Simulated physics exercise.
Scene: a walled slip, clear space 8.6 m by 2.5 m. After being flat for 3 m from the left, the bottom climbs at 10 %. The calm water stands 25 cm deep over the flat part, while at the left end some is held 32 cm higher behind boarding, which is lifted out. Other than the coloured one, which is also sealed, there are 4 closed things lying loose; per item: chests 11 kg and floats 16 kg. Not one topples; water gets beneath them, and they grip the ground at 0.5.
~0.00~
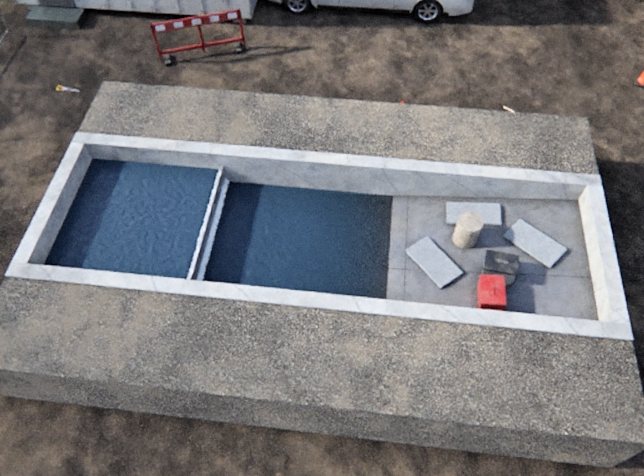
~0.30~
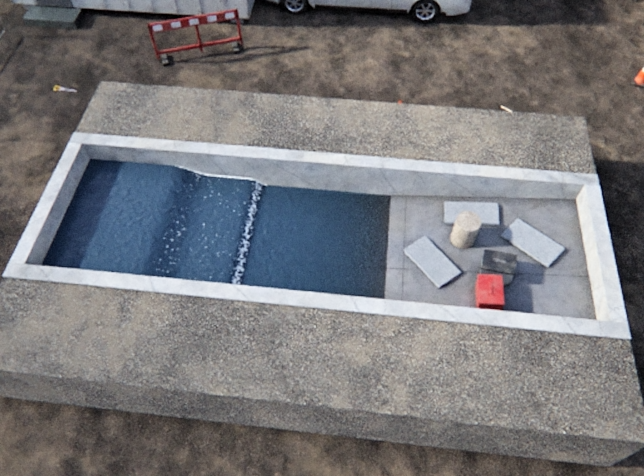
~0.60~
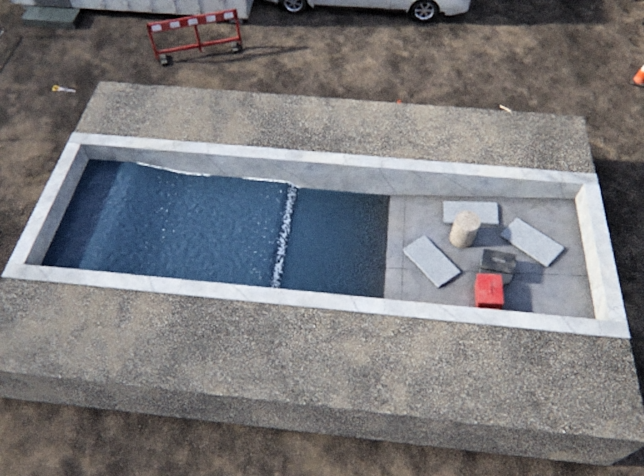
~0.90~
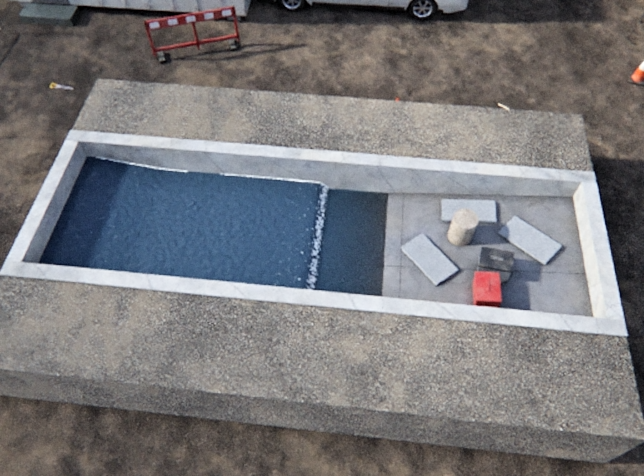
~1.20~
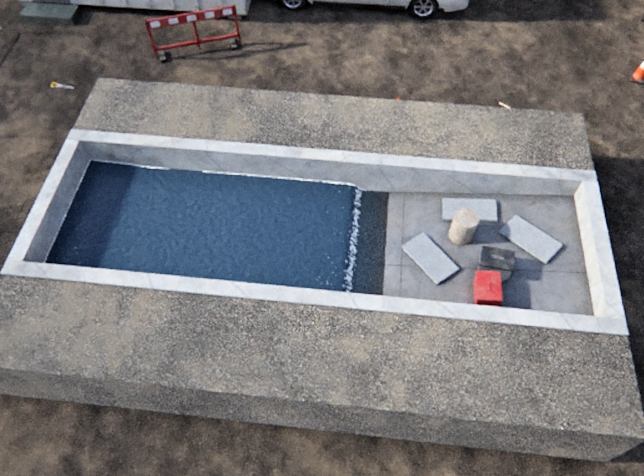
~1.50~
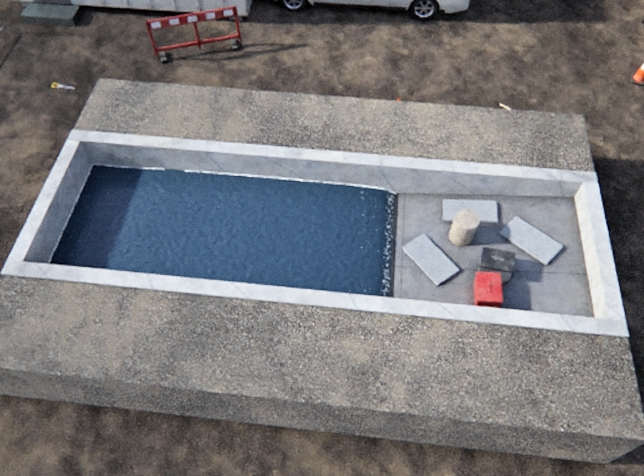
The video shows a walled basin where a divider disappears and water surges rightward in a foaming line across the calmer water, reaching the bare floor's edge, while the red box, pale slabs and cylinder there stay still.
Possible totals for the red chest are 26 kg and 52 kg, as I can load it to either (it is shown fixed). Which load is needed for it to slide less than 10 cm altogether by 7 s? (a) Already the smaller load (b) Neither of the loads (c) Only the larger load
Only the larger load (c).
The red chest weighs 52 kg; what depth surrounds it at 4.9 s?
Depth: Approx. 8 cm.
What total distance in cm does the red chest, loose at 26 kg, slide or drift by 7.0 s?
80 cm, roughly.
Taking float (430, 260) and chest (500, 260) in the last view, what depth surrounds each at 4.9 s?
10 and 8 cm.
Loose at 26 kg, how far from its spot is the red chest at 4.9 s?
Shift: Roughly 40 cm.
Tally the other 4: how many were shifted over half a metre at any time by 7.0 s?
That comes to 4.
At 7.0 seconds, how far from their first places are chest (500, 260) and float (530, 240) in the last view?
80 cm, 60 cm.
After 2.1 s the red chest would be 0 cm from its start with 26 kg and 0 cm from its start with 52 kg; 0 cm of water round it then.
After 3.1 s the red chest would be 18 cm from its start with 26 kg and 0 cm from its start with 52 kg; 12 cm of water round it then.
After 4.9 s the red chest would be 41 cm from its start with 26 kg and 0 cm from its start with 52 kg; 8 cm of water round it then.
After 7.0 s the red chest would be 6 cm from its start with 26 kg and 1 cm from its start with 52 kg; 5 cm of water round it then.
